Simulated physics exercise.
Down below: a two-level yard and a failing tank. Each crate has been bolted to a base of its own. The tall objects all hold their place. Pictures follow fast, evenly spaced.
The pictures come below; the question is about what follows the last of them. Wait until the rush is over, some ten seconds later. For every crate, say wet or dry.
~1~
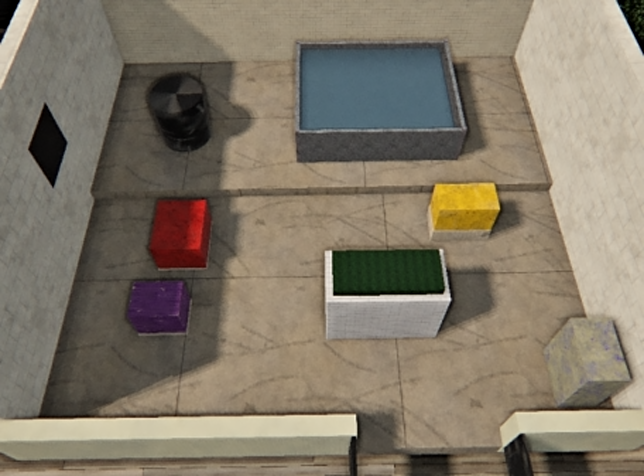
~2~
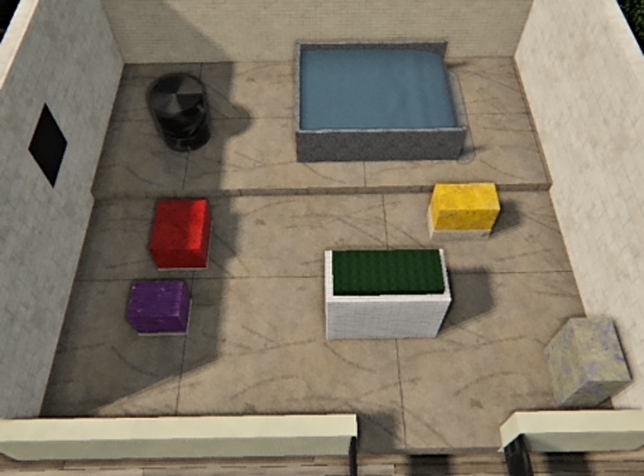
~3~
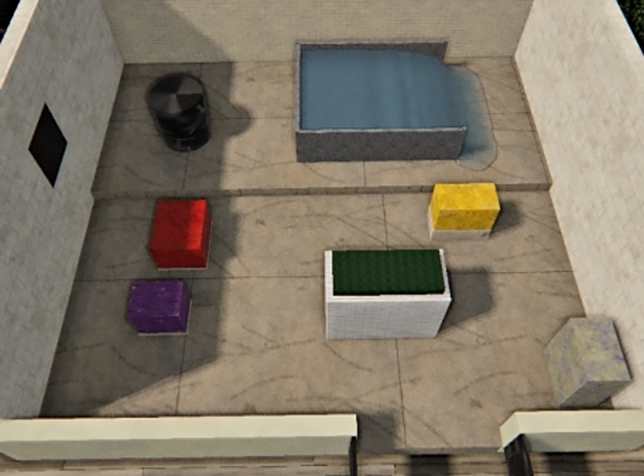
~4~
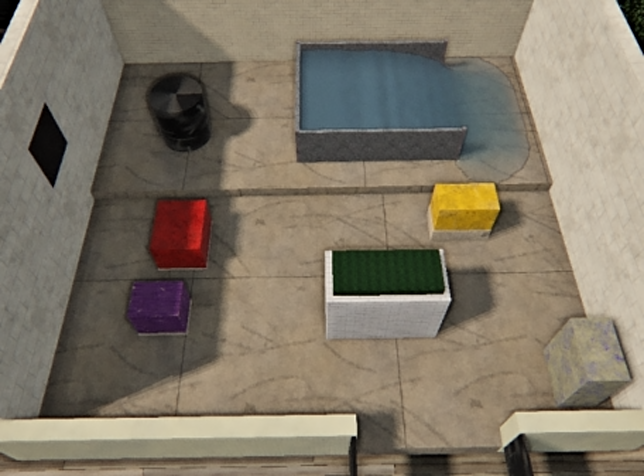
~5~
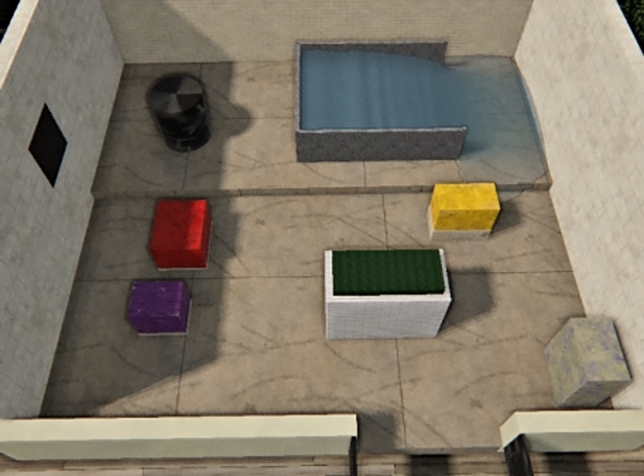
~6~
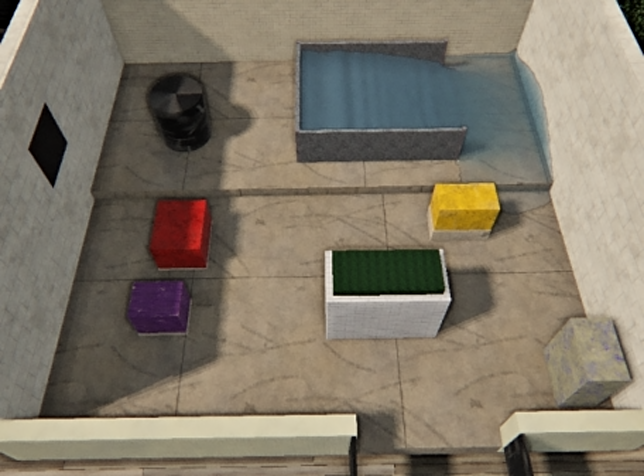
Red crate: Too low; yellow crate: High enough; purple crate: Too low.
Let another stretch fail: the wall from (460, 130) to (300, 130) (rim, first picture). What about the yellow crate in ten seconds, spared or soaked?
Looking at the yellow, it is hit.
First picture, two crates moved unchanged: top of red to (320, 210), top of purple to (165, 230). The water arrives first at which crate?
Yellow-painted one.
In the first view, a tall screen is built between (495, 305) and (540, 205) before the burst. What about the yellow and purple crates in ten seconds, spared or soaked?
Summary - yellow crate: Flooded; purple crate: Flooded.
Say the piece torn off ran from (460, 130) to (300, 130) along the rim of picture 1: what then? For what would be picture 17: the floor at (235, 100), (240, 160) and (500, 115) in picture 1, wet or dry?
In the order given, the spots are not soaked, not soaked and not soaked.
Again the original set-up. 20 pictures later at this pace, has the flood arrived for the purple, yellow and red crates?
Crate by crate, purple remains dry, yellow got wet, red remains dry.
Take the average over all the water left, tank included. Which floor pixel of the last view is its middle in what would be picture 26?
Roughly (448, 148).
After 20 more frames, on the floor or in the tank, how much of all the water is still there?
I'd estimate close to 98 per cent.
A moment on, water covers 15 % of the floor; the red crate not reached, the yellow crate water round its plinth, the purple crate not reached.
Next, water covers 20 % of the floor; the red crate not reached, the yellow crate water round its plinth, the purple crate not reached.
Then, water covers 40 % of the floor; the red crate not reached, the yellow crate water round its plinth, the purple crate not reached.
Later, water covers 70 % of the floor; the red crate water round its plinth, the yellow crate water round its plinth, the purple crate not reached.
In the end, water covers 85 % of the floor; the red crate was topped, the yellow crate stayed above the water, the purple crate was topped.
